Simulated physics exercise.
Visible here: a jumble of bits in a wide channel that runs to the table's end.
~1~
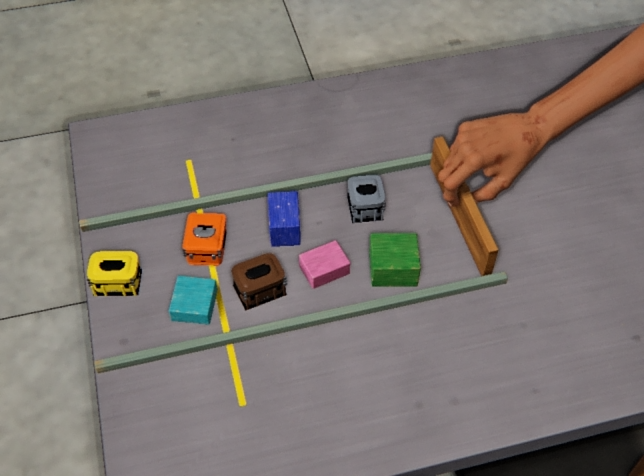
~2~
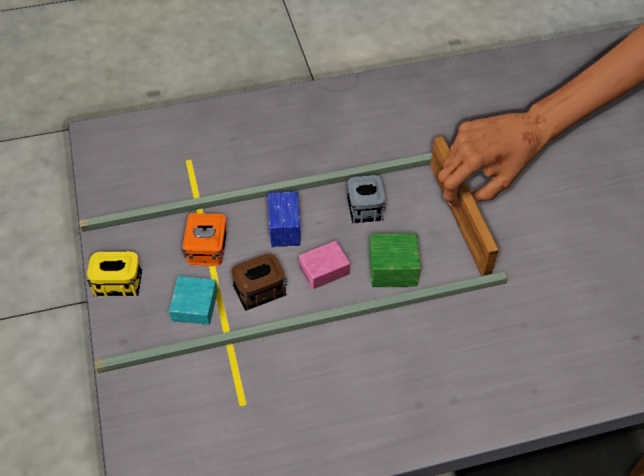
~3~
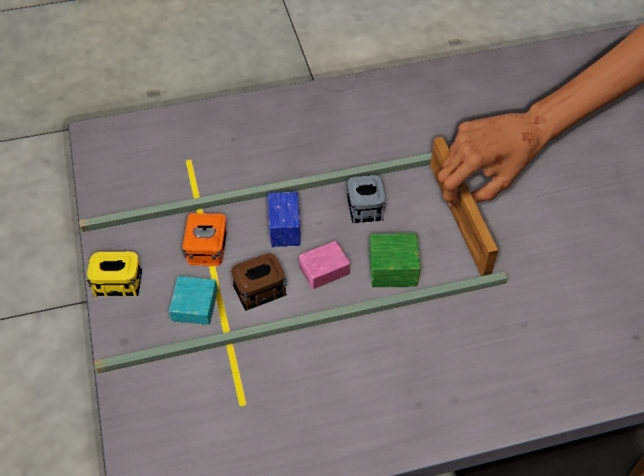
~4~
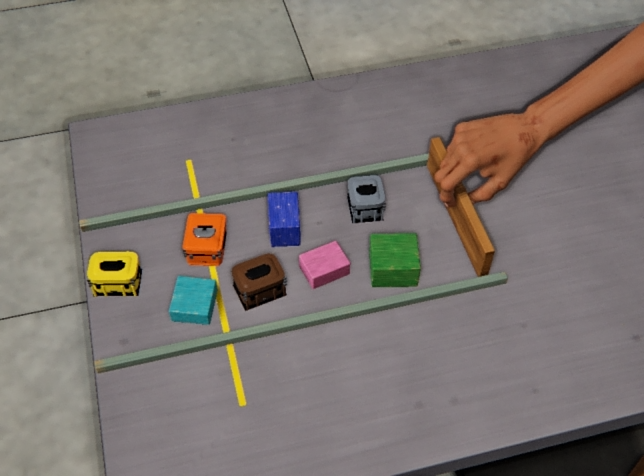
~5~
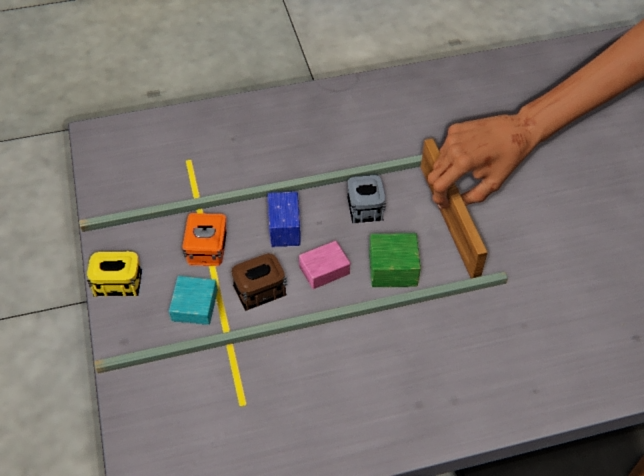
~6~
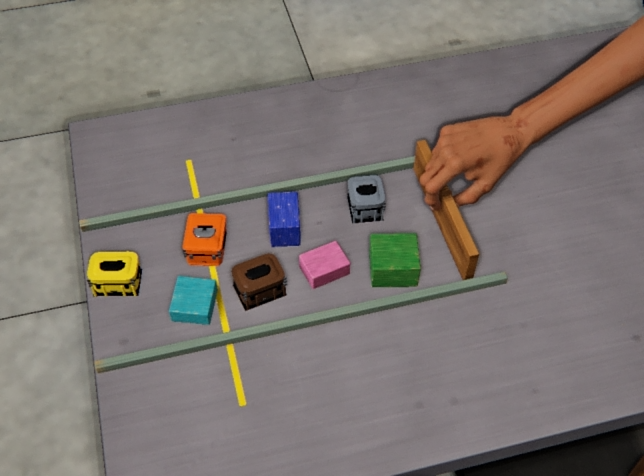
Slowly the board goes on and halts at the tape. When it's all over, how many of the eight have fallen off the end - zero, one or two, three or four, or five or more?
I predict the count lost over the end will be one or two.
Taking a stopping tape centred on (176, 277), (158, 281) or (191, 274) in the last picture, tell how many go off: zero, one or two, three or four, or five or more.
So, one after another, I'd give three to four; three or four; three to four.
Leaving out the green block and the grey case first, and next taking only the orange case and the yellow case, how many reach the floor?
Count of fallen: 0 / 1.
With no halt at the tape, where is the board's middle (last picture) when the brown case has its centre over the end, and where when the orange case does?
Near (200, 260) in the first case, near (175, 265) in the other.
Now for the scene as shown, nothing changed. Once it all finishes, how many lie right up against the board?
Number in contact with it: 2.
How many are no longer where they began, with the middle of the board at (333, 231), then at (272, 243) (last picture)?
The first count is 6, and then it's 7.
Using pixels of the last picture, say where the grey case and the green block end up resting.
Okay, so first (189, 236), and next (197, 306).
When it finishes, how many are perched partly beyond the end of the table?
The count would be 2.
Soon after, none off yet; yellow case at rest near (115, 274); turquoise block at rest near (194, 300); orange case at rest near (206, 240).
At rest, the number that fall off is one or two; fallen, turquoise block.
